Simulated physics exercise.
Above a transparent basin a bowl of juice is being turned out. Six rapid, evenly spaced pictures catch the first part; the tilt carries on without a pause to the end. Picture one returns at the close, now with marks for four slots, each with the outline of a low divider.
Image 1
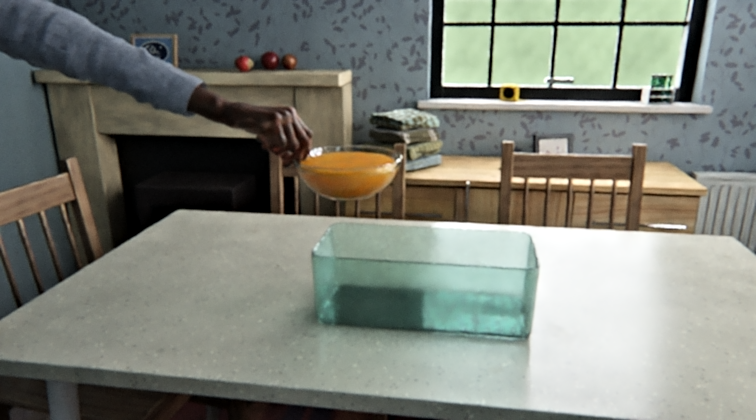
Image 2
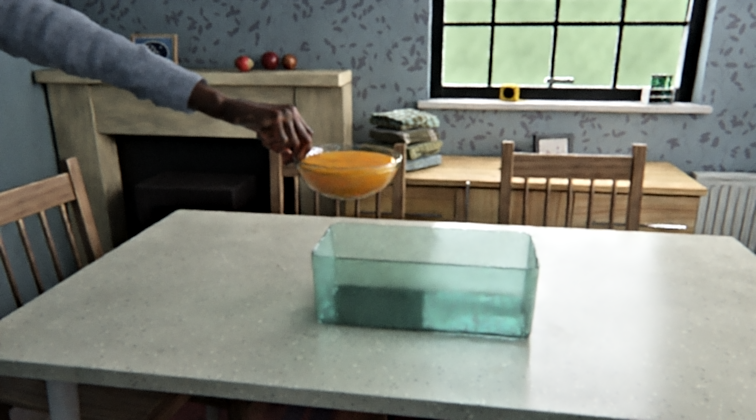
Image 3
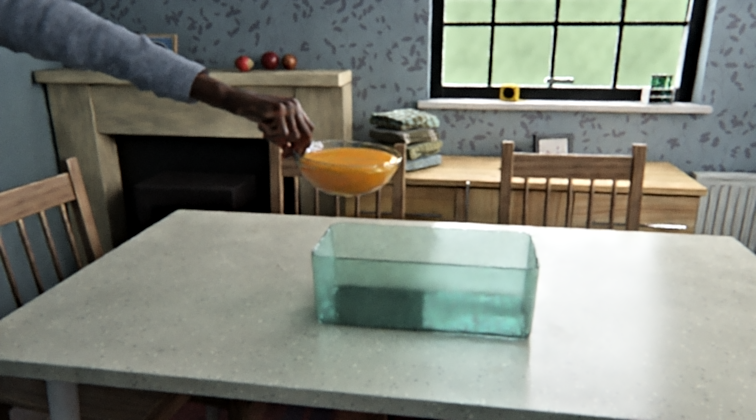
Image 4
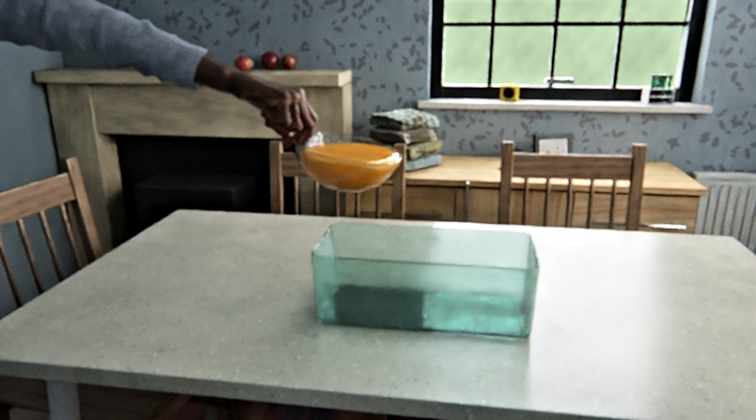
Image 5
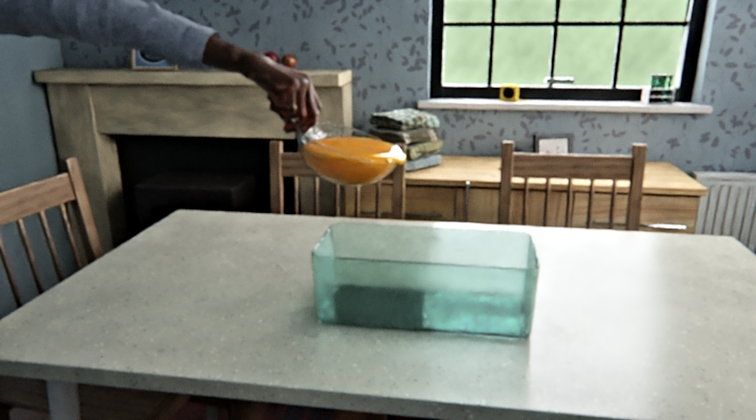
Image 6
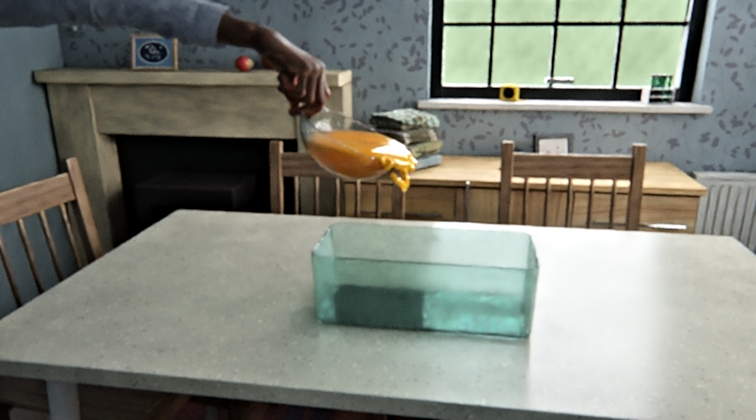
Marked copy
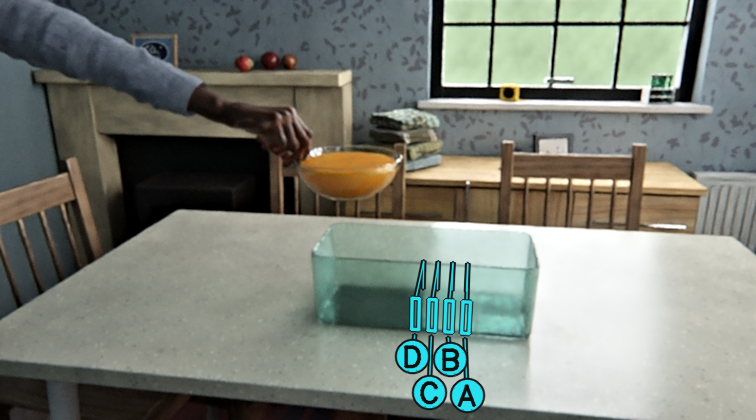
In a dining room, a hand tilting a glass bowl rightward above a clear basin, orange juice starting over its lip.
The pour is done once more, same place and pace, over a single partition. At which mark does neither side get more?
A beats the others.
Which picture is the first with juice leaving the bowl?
Picture 5.
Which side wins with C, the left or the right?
The right side.
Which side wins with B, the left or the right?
The right one.
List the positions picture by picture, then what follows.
Upright, lip at (400, 158); basin from (317, 320) to (531, 337); nothing has left yet.
Upright, lip at (400, 158); nothing has left yet.
Tipped about 5°, lip at (400, 158); nothing has left yet.
Tipped about 10°, lip at (400, 158); nothing has left yet.
Tipped about 18°, lip at (400, 158); juice is over the lip, down to (400, 158).
Tipped about 27°, lip at (400, 158); juice is over the lip, down to (405, 188).
On the marked copy, A at (464, 338); B at (448, 337); C at (431, 336); D at (414, 334).
Choosing A, about 44 % ends left of the wall and 55 % right of it.
Choosing B, about 14 % ends left of the wall and 85 % right of it.
Choosing C, about 6 % ends left of the wall and 94 % right of it.
Choosing D, about 4 % ends left of the wall and 95 % right of it.
